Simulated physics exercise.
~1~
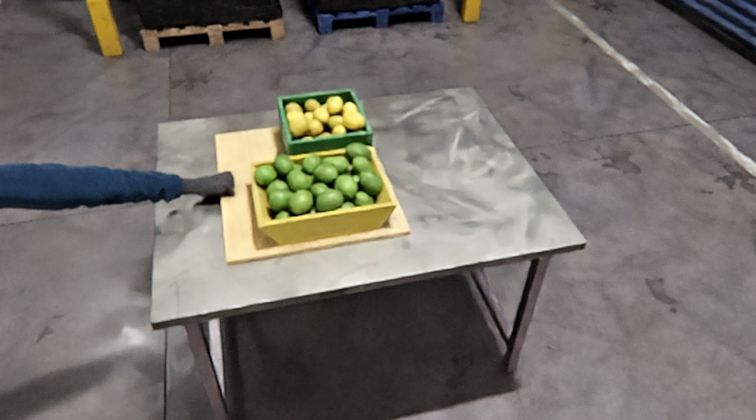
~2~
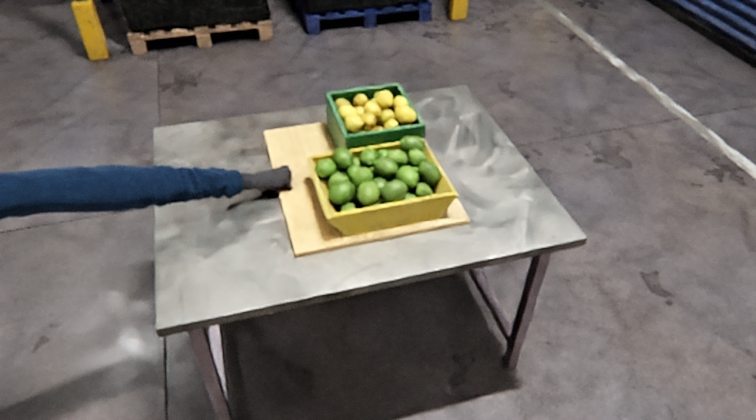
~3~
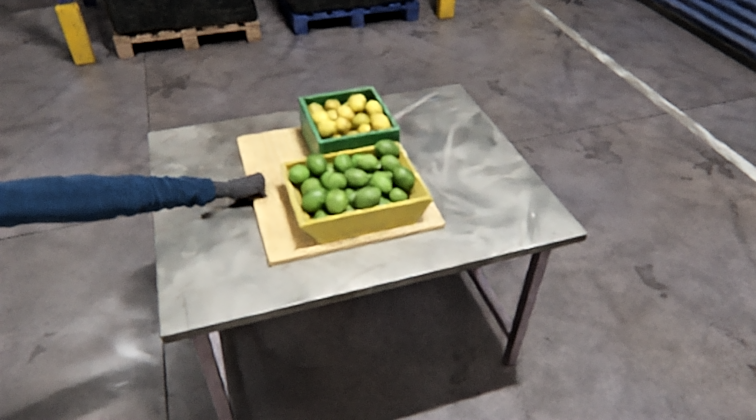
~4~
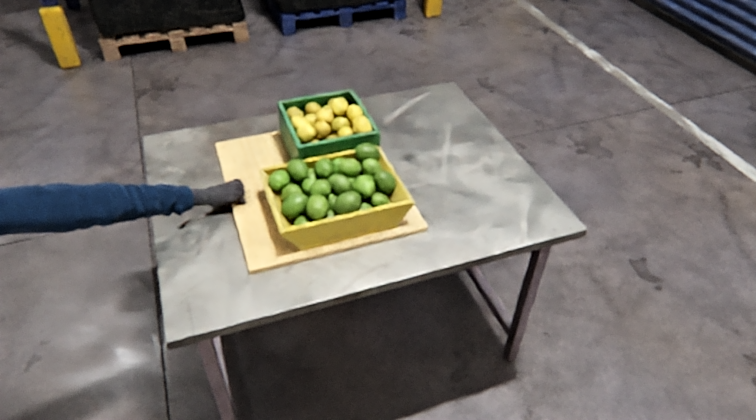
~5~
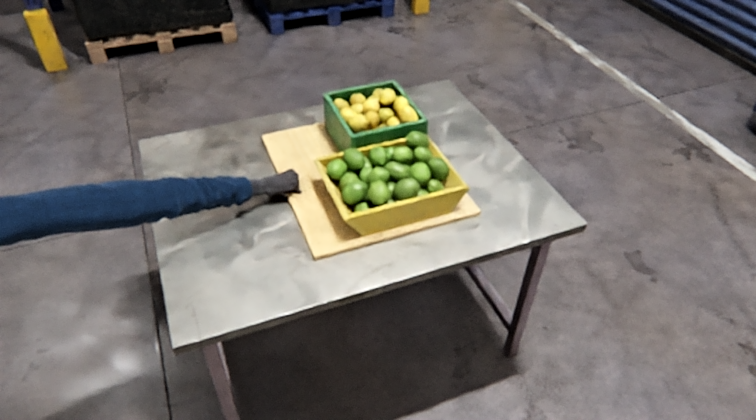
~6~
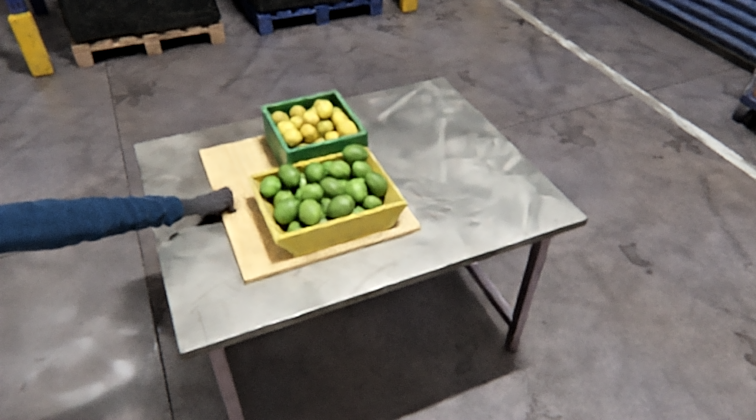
A gloved hand slides a board of lemons and limes right and left, spilling none.
